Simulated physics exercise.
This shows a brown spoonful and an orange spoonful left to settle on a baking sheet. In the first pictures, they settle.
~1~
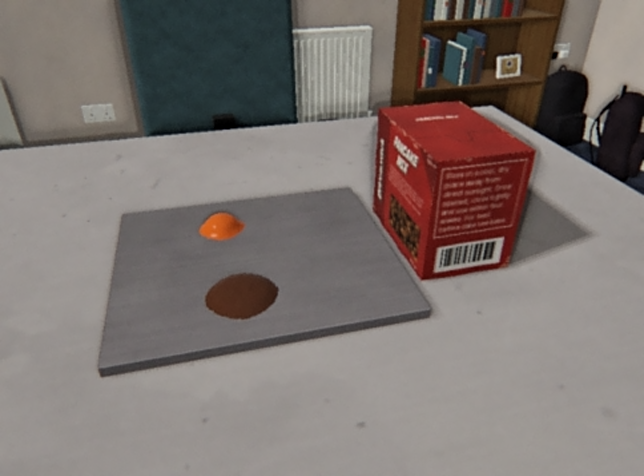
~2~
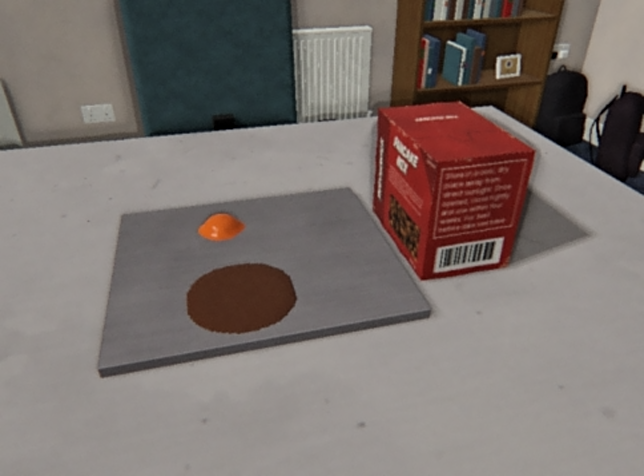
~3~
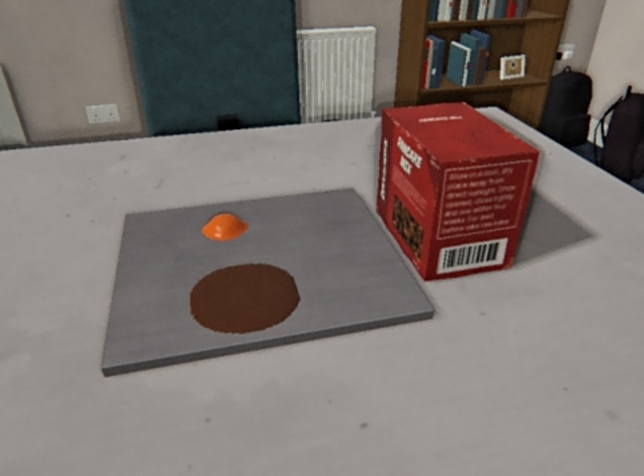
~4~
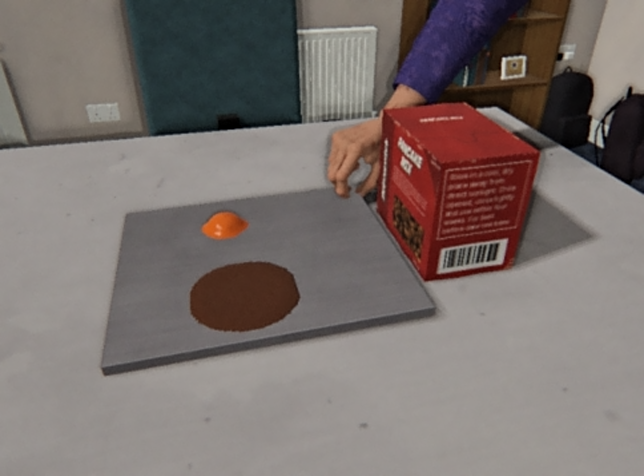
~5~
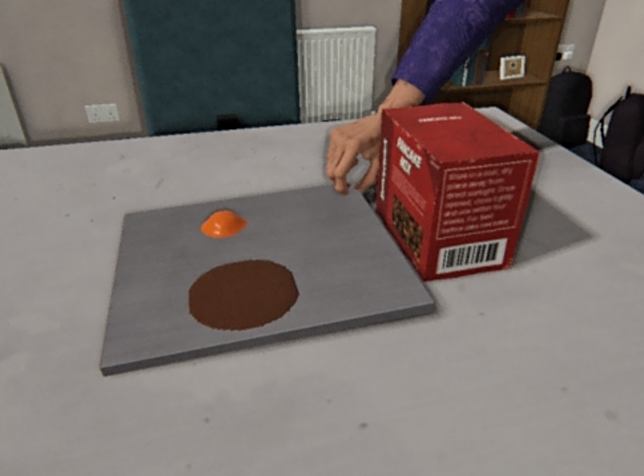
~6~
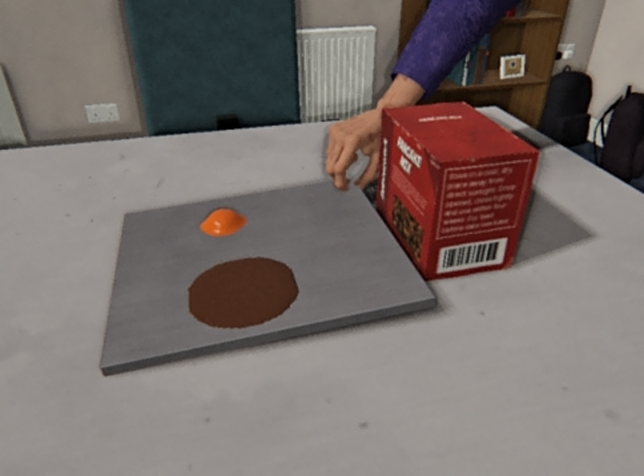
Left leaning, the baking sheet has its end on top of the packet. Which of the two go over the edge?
At the end, the brown spoonful drops off; the orange spoonful does not drop off.
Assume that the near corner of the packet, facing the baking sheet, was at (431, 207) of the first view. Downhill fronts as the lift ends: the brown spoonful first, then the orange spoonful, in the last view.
In the last picture, I'd say around (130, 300) for the first and around (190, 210) for the other.
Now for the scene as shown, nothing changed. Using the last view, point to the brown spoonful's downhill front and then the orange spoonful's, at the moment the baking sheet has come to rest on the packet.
Pixel pair, in order asked: (101, 317), (182, 196).
Shortly, slope about 31°; the brown spoonful has crept down a long way; the orange spoonful has not moved.
Then, the brown spoonful is dripping off the low end; the orange spoonful has not moved.
At the finish, slope about 31°; the brown spoonful is dripping off the low end; the orange spoonful has not moved.
